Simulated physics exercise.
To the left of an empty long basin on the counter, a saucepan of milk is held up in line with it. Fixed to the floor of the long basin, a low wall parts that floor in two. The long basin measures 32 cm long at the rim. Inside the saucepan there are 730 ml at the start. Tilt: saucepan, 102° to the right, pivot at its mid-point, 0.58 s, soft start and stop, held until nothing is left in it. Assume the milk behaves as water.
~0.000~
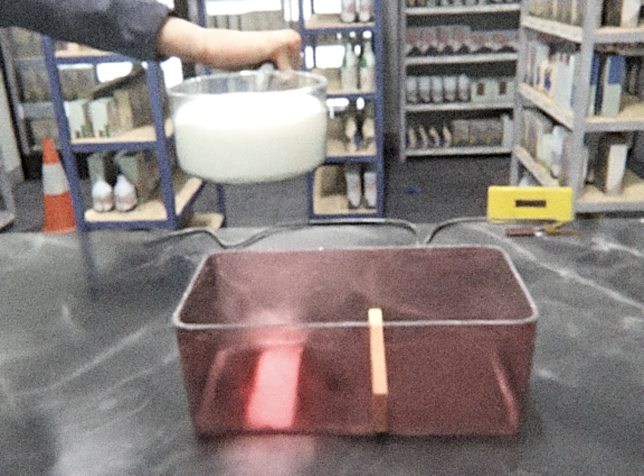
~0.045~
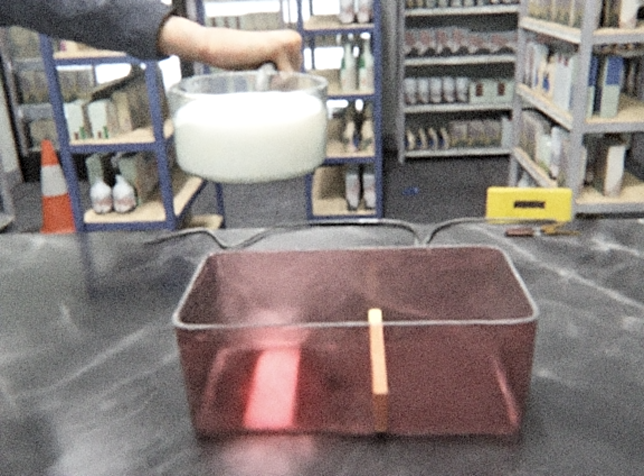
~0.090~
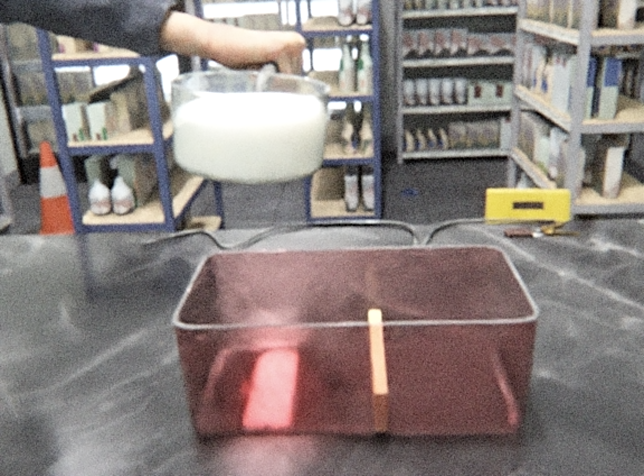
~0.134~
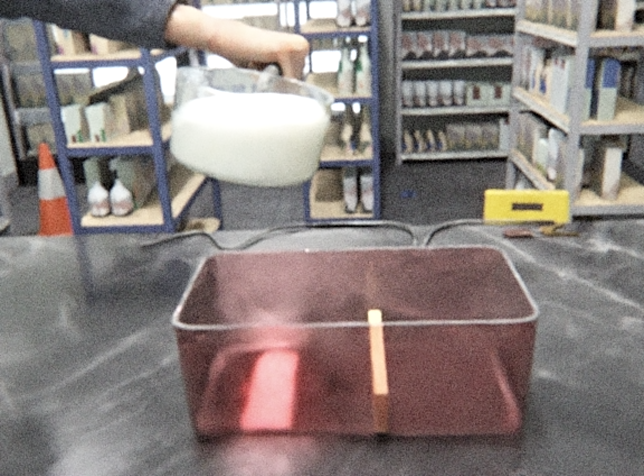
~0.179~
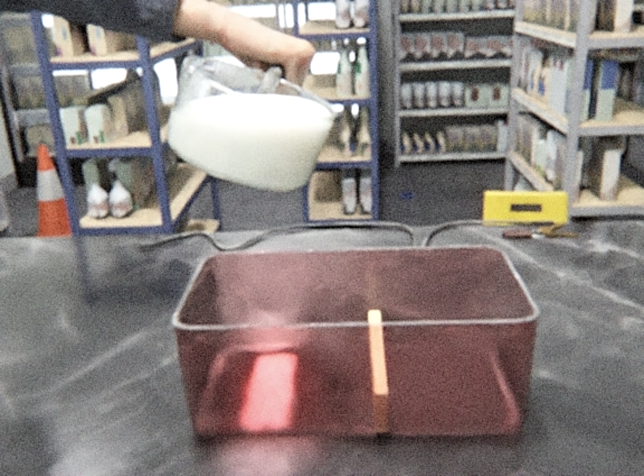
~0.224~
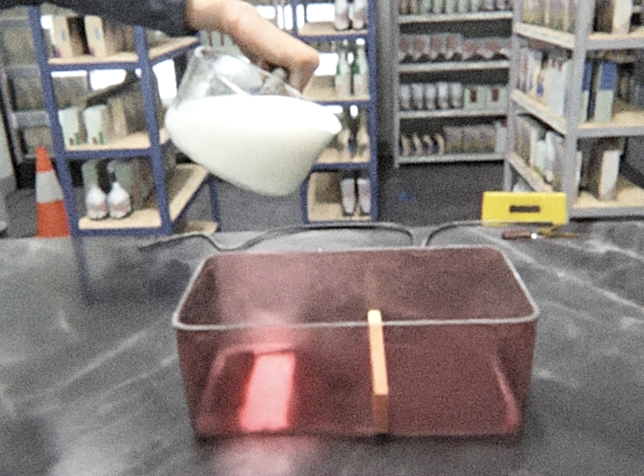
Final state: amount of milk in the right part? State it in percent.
Approximately 60 %.
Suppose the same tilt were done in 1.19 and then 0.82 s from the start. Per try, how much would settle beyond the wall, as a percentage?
About 75 %, then about 70 %.
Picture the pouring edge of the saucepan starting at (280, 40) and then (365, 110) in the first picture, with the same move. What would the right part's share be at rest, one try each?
It comes to 30 per cent, and then 85 per cent.
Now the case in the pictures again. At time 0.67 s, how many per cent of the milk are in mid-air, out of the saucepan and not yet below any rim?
About 9 percent.
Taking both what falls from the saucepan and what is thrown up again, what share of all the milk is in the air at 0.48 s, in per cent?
Estimate: Some 50 % of the total.
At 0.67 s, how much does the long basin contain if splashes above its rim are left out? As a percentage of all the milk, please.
Near 84 per cent of the total.
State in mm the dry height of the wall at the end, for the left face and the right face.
Near 34 mm for the left and near 24 mm for the right.
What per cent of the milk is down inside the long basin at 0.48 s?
20 %, roughly.
By 0.48 s the tilt is 95° and 29 per cent is still to pour, 1 is left of the wall and 19 right of it.
By 0.67 s the tilt is 102° and 7 per cent is still to pour, 20 is left of the wall and 64 right of it.
By 0.87 s the tilt is 102° and 1 per cent is still to pour, 34 is left of the wall and 61 right of it.
By 1.08 s the tilt is 102° and 0 per cent is still to pour, 38 is left of the wall and 60 right of it.
At rest 38 per cent lies left of the wall, 60 right of it and 2 outside.
